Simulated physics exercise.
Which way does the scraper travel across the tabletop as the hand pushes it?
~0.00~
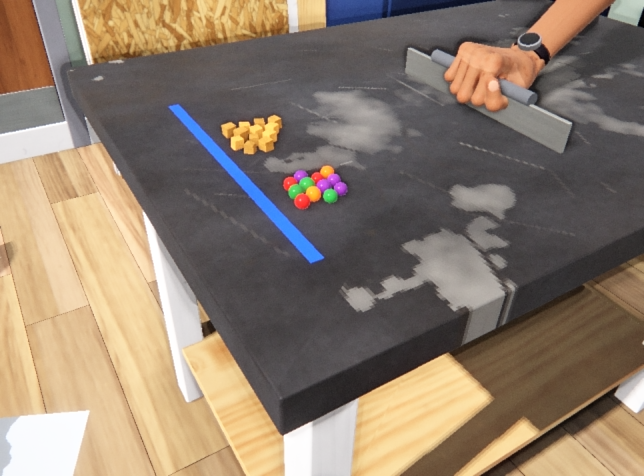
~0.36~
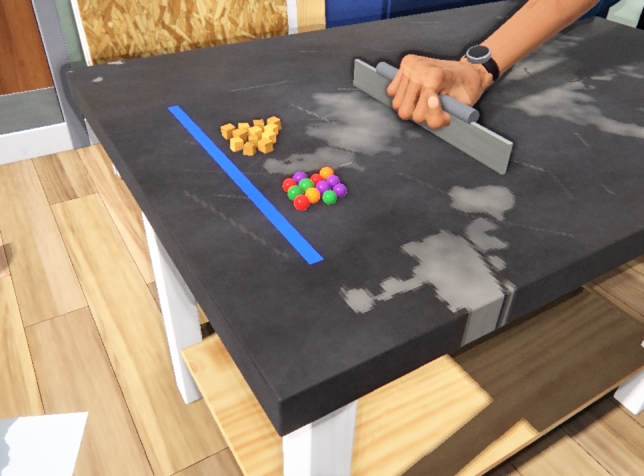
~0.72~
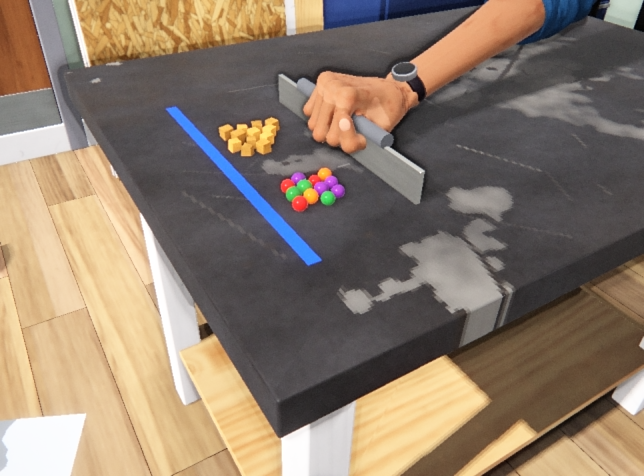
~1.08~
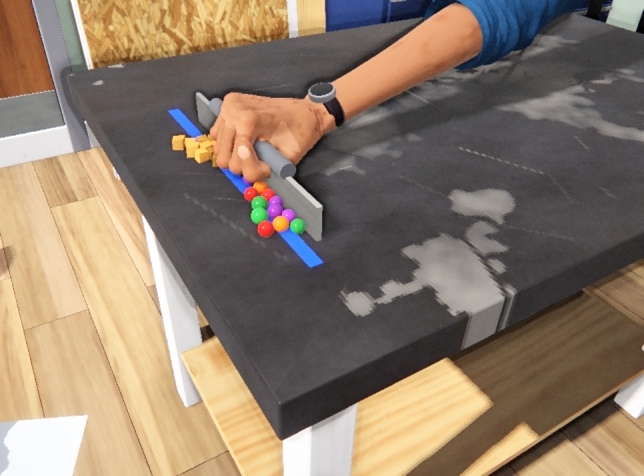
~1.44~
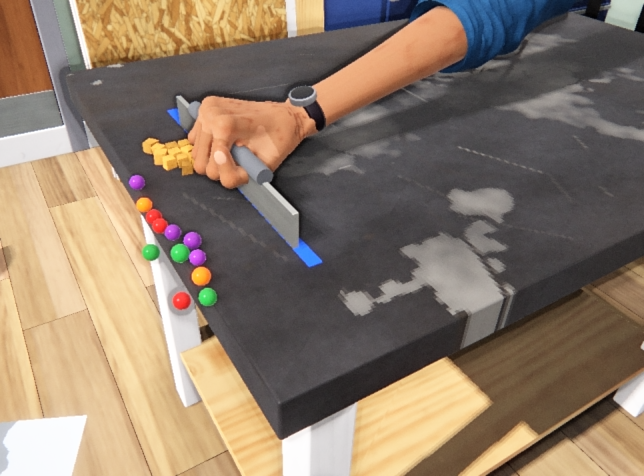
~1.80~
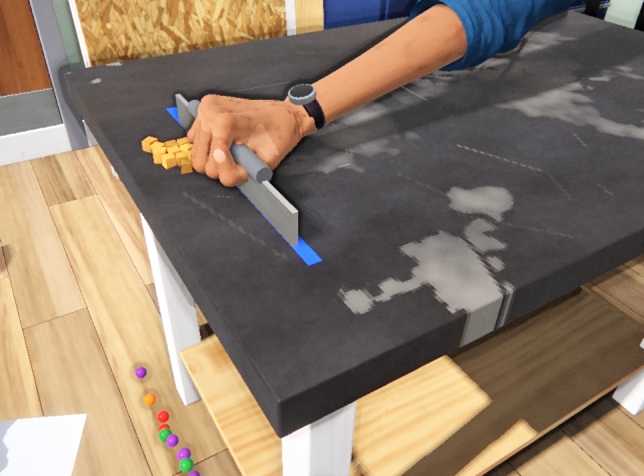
The scraper travels to the left, toward the blue tape.
